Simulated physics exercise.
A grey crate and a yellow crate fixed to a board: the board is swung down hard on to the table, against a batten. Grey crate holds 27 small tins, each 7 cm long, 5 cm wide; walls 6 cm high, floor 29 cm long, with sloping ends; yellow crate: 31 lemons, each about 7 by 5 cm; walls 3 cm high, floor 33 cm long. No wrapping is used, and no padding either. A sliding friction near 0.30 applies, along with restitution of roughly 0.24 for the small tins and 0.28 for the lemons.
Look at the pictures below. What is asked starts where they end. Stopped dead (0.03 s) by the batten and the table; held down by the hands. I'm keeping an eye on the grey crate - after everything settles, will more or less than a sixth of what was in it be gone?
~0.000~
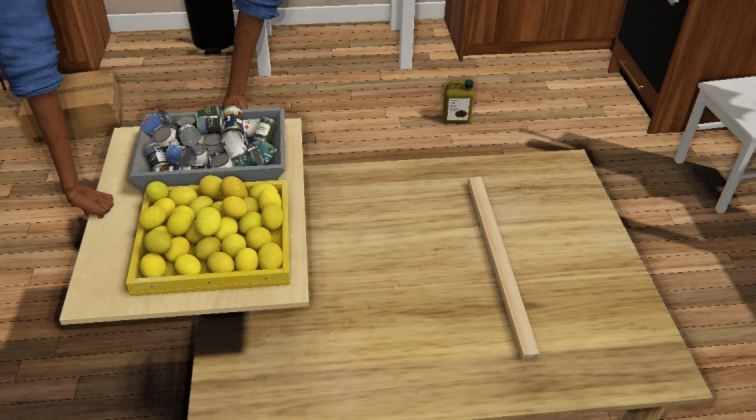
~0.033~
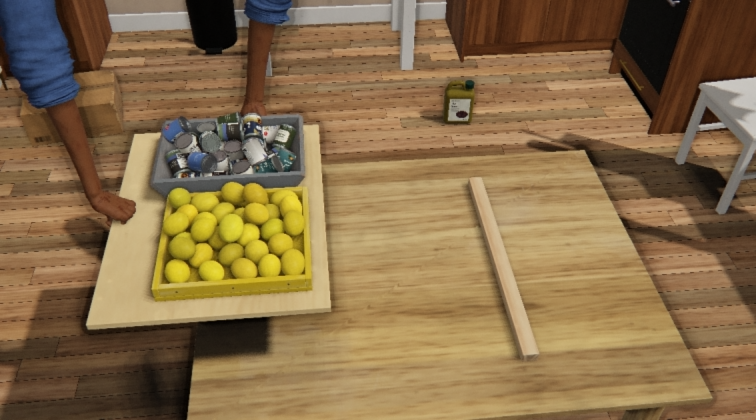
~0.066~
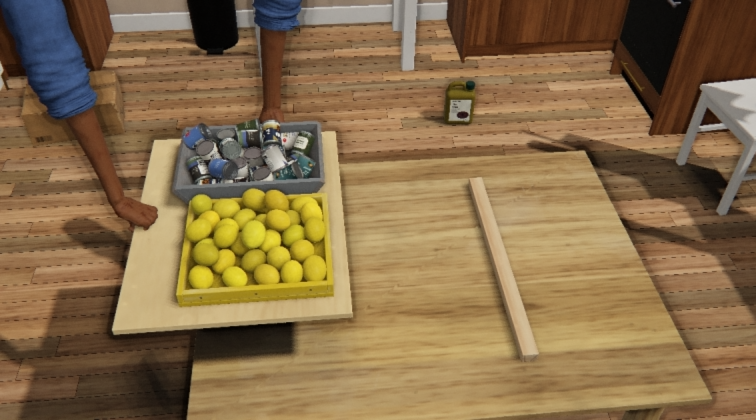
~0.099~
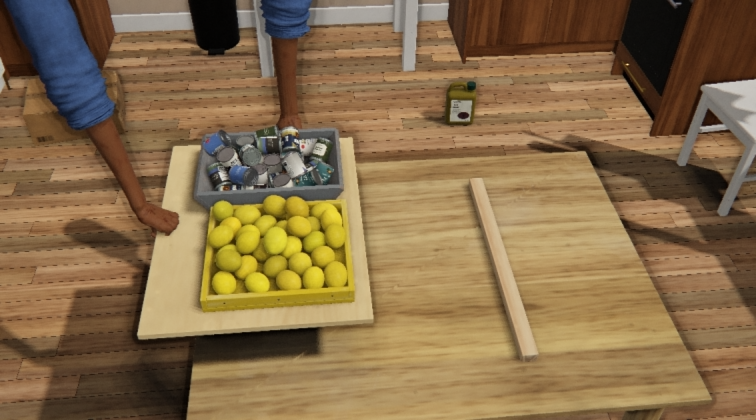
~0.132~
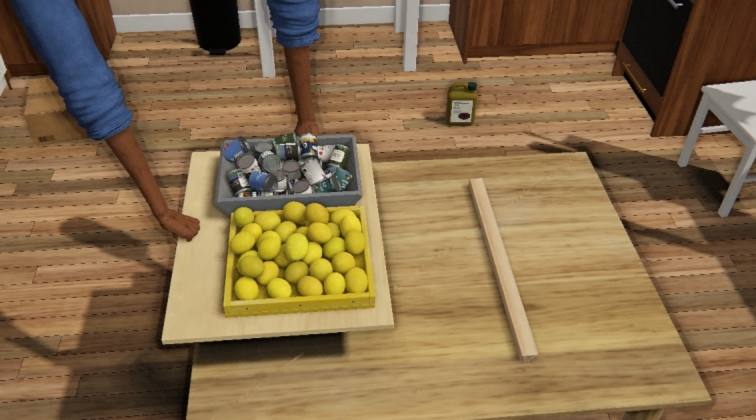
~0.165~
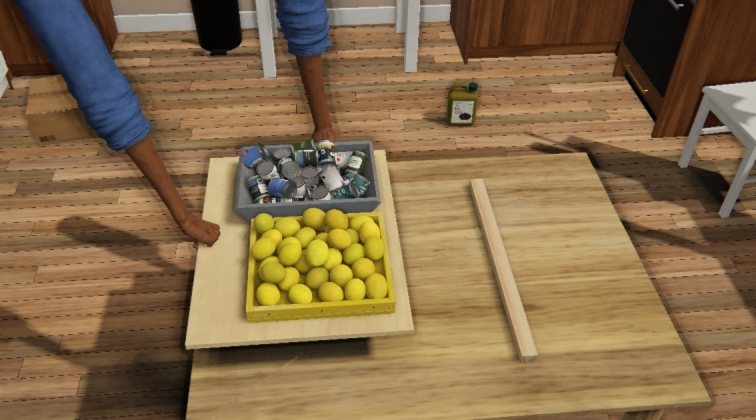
It will be less than a sixth.
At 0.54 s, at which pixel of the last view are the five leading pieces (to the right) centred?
Pixel (475, 246), give or take.
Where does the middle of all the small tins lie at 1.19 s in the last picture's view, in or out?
Centre: Around (413, 211) px.
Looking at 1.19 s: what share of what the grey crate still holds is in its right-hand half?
About 60 per cent.
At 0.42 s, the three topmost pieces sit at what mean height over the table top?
About 14 cm up, on average.
After 0.34 s, the board stops.
After 0.42 s, 0 of 27 out of the grey crate and 0 of 31 out of the yellow crate.
After 0.54 s, 0 of 27 out of the grey crate and 1 of 31 out of the yellow crate.
After 0.76 s, 1 of 27 out of the grey crate and 3 of 31 out of the yellow crate.
Final count (at 1.19 s), 1 of 27 out of the grey crate and 4 of 31 out of the yellow crate. Asked share, 1 of 27, 4 per cent.
